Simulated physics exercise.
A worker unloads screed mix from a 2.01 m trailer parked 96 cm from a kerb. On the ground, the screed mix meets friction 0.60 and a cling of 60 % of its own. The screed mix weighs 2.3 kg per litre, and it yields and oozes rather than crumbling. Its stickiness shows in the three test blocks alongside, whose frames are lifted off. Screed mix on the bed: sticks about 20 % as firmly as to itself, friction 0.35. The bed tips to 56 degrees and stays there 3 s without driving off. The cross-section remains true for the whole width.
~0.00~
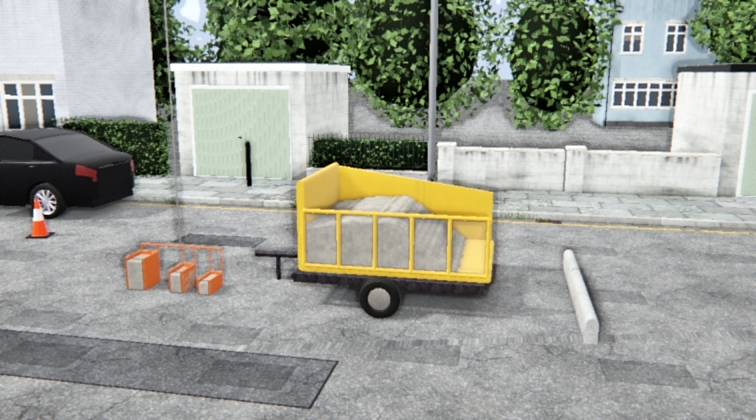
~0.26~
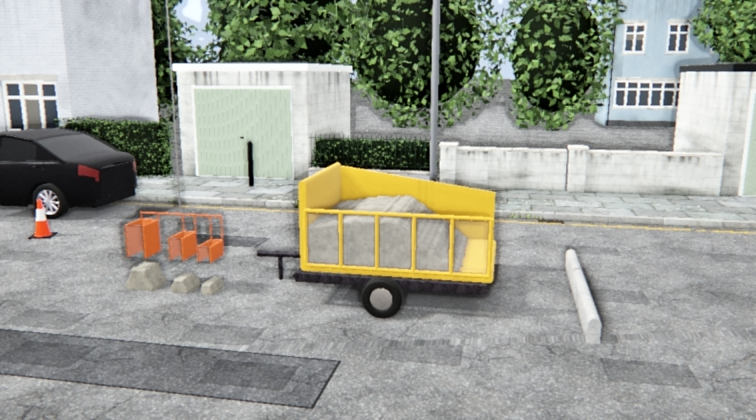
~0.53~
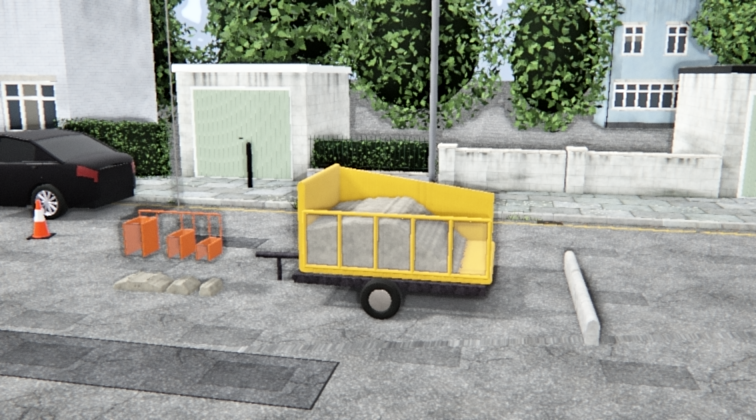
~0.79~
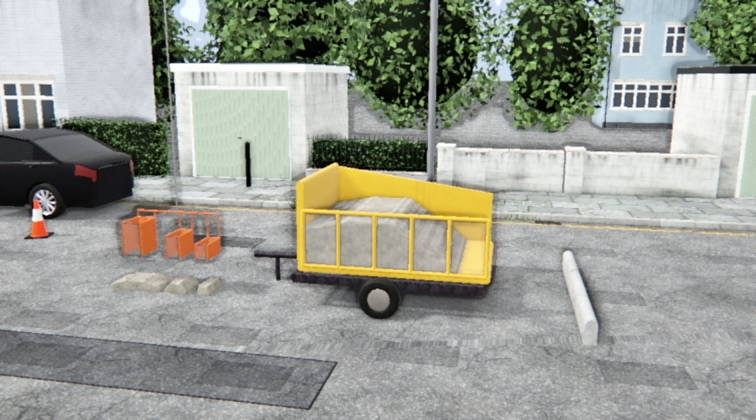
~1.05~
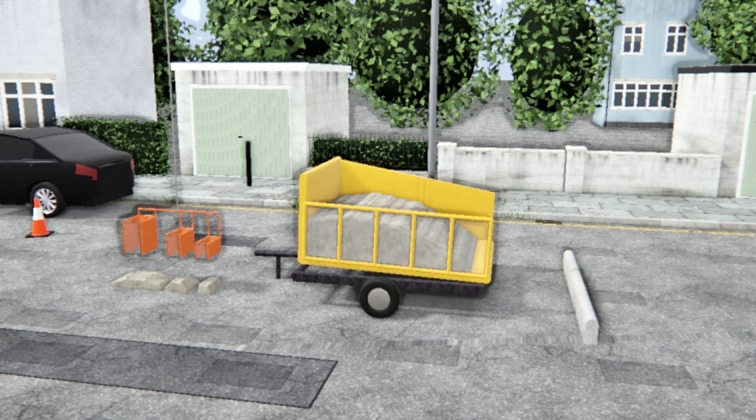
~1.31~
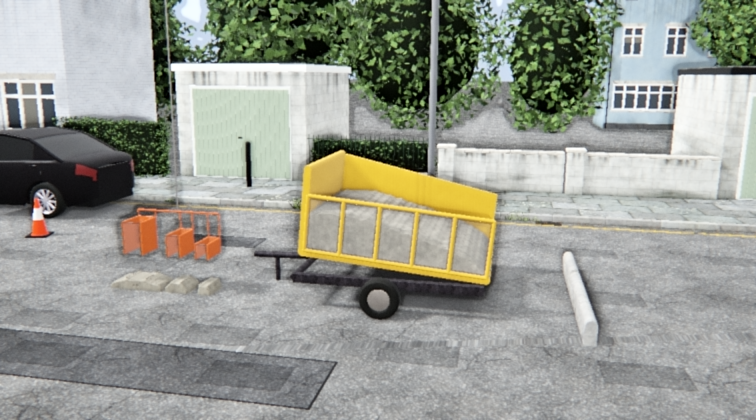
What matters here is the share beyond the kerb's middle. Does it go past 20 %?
No.
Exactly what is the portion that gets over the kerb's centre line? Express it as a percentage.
Estimate: Near 4 %.
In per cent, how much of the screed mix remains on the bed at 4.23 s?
Near 6 %.
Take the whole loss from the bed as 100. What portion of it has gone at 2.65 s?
I'd put it near 40 per cent.
After 2.65 s, the tilt is 20 degrees, 61 % is on the bed and 0 % past the kerb's middle.
After 4.23 s, the tilt is 37 degrees, 6 % is on the bed and 1 % past the kerb's middle.
After 5.81 s, the tilt is 55 degrees, none is on the bed and 4 % past the kerb's middle.
After 7.39 s, the tilt is 56 degrees, none is on the bed and 4 % past the kerb's middle.
After 9.09 s, at the end, the tilt is 56 degrees, none is on the bed and 4 % past the kerb's middle.
